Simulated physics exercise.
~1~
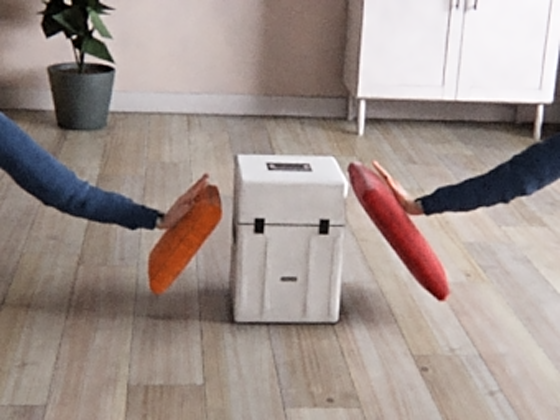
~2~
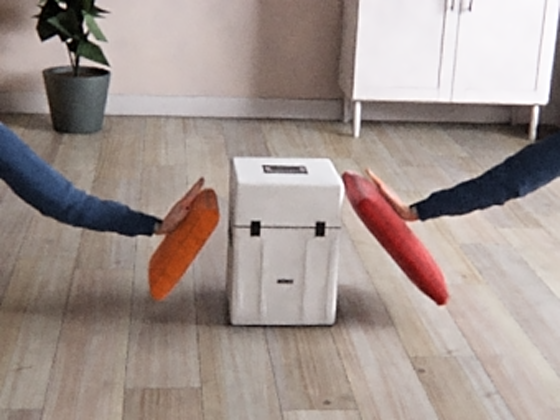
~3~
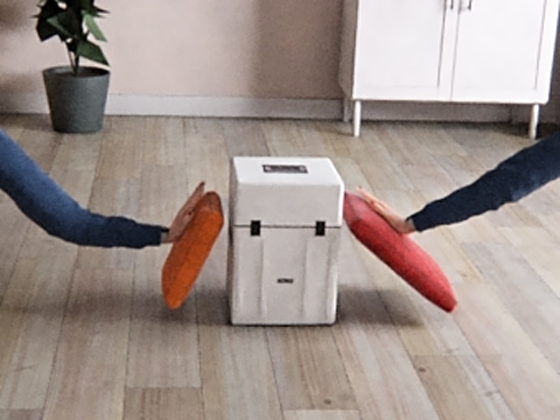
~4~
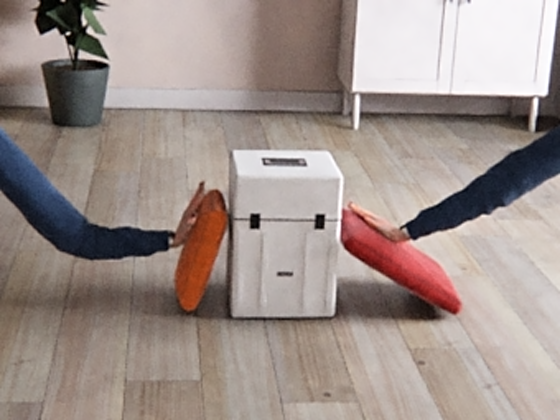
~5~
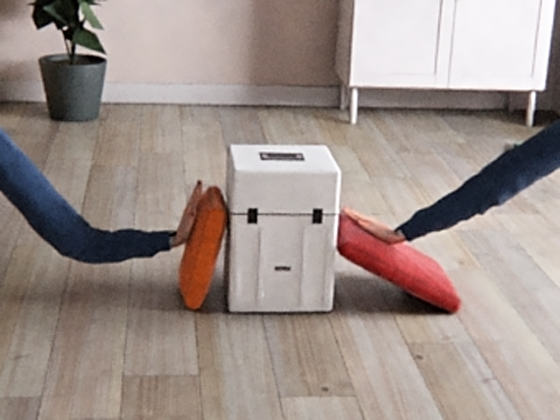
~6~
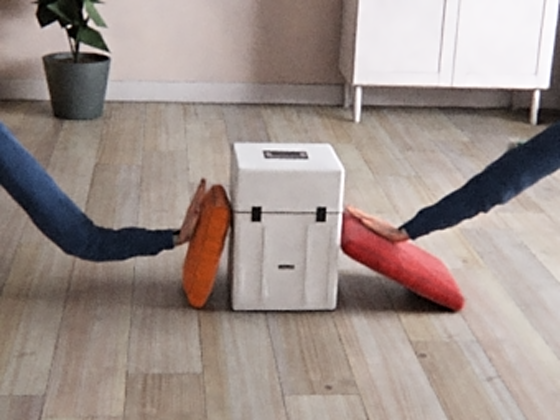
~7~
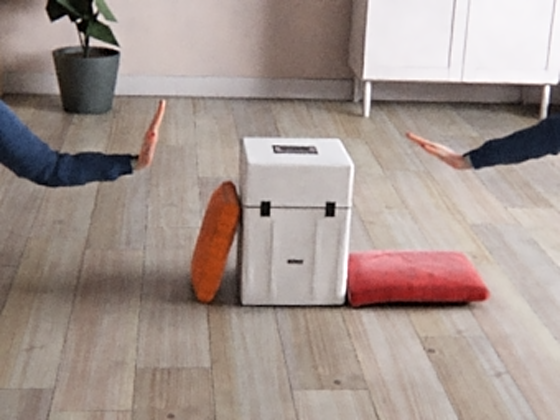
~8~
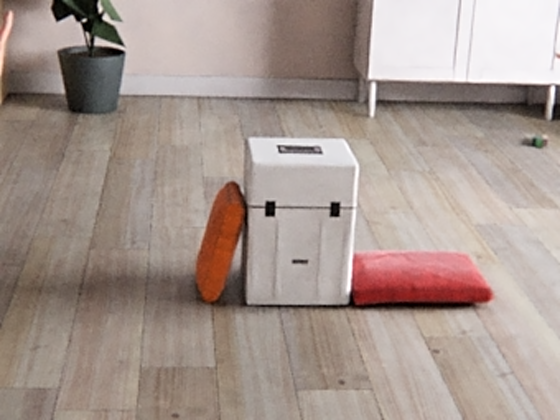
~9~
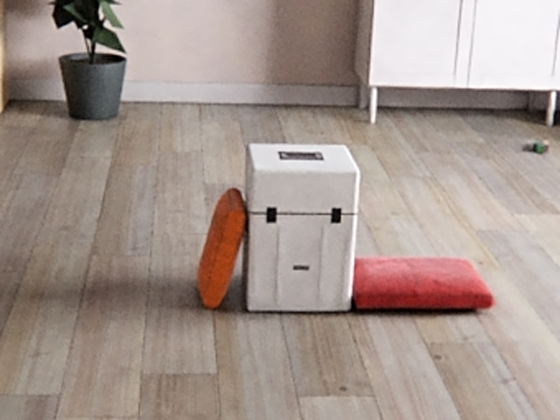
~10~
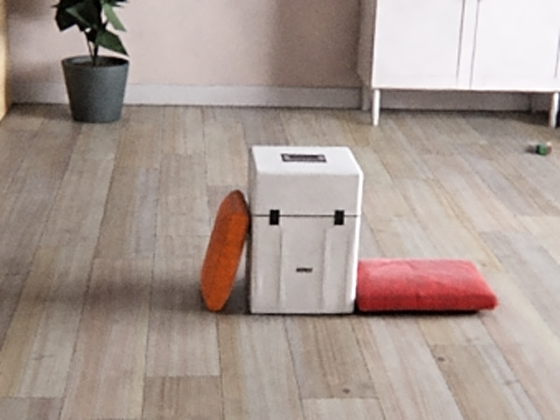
The video shows two hands leaning an orange soft bag and a red pillow against opposite sides of a white chest on a bare floor. The hands let go and withdraw, and the orange bag stays propped on the left while the red pillow slips down and lies flat on the right.
